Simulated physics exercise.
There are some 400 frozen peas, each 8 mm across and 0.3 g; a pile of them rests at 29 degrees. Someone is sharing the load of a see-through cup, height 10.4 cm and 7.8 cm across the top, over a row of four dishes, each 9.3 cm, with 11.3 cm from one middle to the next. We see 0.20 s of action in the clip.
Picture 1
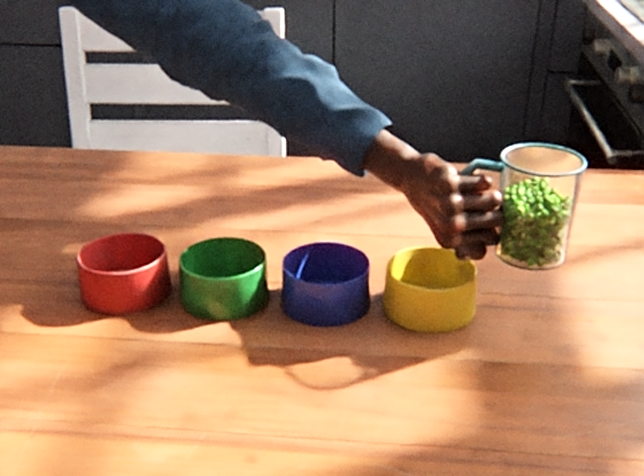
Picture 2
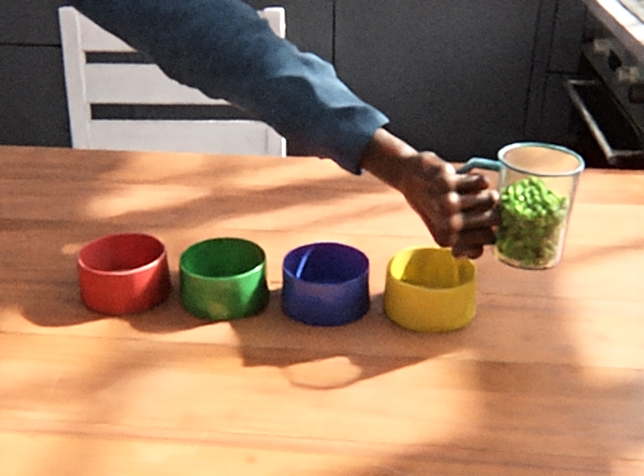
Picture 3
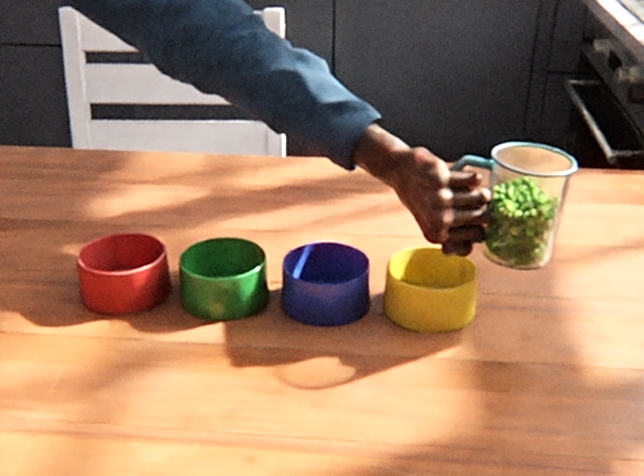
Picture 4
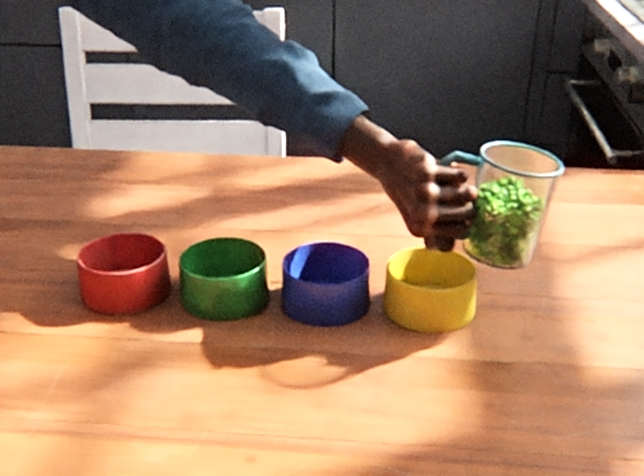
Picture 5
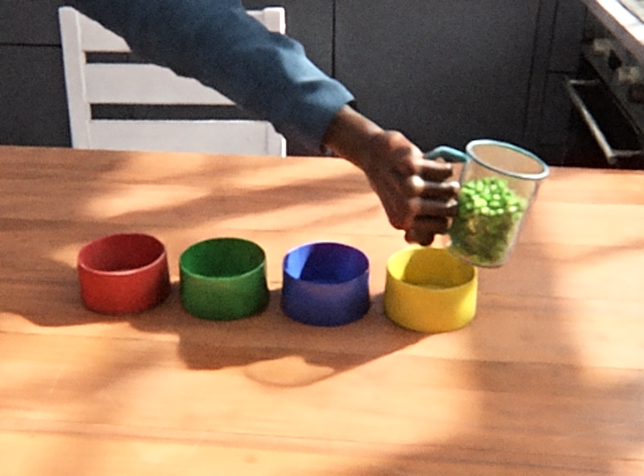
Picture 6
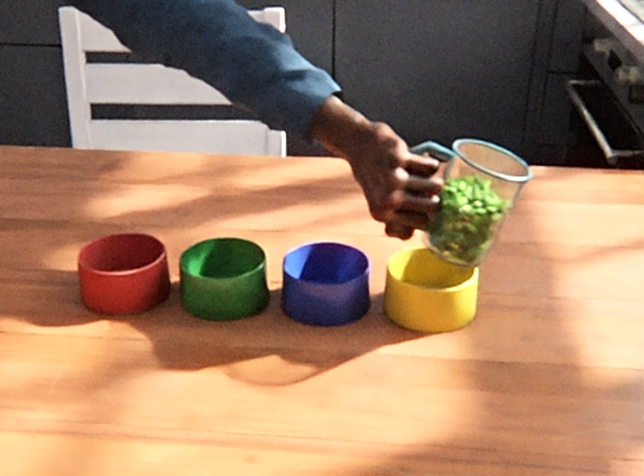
The clip opens with a hand holding a clear cup of green peas upright, just right of a row of red, green, blue and yellow dishes on a wooden table. The hand moves the cup a short way left, gradually tilting it rightward, until it is leaning beside and partly behind the yellow dish.
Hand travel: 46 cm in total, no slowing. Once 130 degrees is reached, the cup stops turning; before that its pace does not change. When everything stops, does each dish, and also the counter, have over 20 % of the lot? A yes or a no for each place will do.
Red - yes; blue - no; green - no; yellow - no; counter - no.
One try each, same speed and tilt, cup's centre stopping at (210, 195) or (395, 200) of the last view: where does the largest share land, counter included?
Green, then yellow.
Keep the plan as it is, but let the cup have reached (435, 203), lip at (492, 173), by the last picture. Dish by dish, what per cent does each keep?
Then red 90, blue 0, green 0, and yellow 0.
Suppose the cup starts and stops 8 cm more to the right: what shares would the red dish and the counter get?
Red 0, counter 0.
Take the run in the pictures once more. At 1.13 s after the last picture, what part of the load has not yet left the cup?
15 per cent.
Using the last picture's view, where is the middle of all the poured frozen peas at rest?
Approximately (135, 275) in the last view.
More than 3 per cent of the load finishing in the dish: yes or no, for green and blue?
Well, green gets a tick and blue gets a cross.
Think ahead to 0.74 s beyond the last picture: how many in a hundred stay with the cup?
I reckon around 95 per cent.
Then, 0.44 s after the last picture, tilt 71 degrees; cup holds 100 %.
Then, 0.74 s after the last picture, tilt 108 degrees; cup holds 95 %, green 5 %.
Then, 1.13 s after the last picture, tilt 130 degrees; cup holds 15 %, red 75 %, green 5 %.
In the end, red 85 %, blue 0 %, green 10 %, yellow 0 %, counter 10 %.
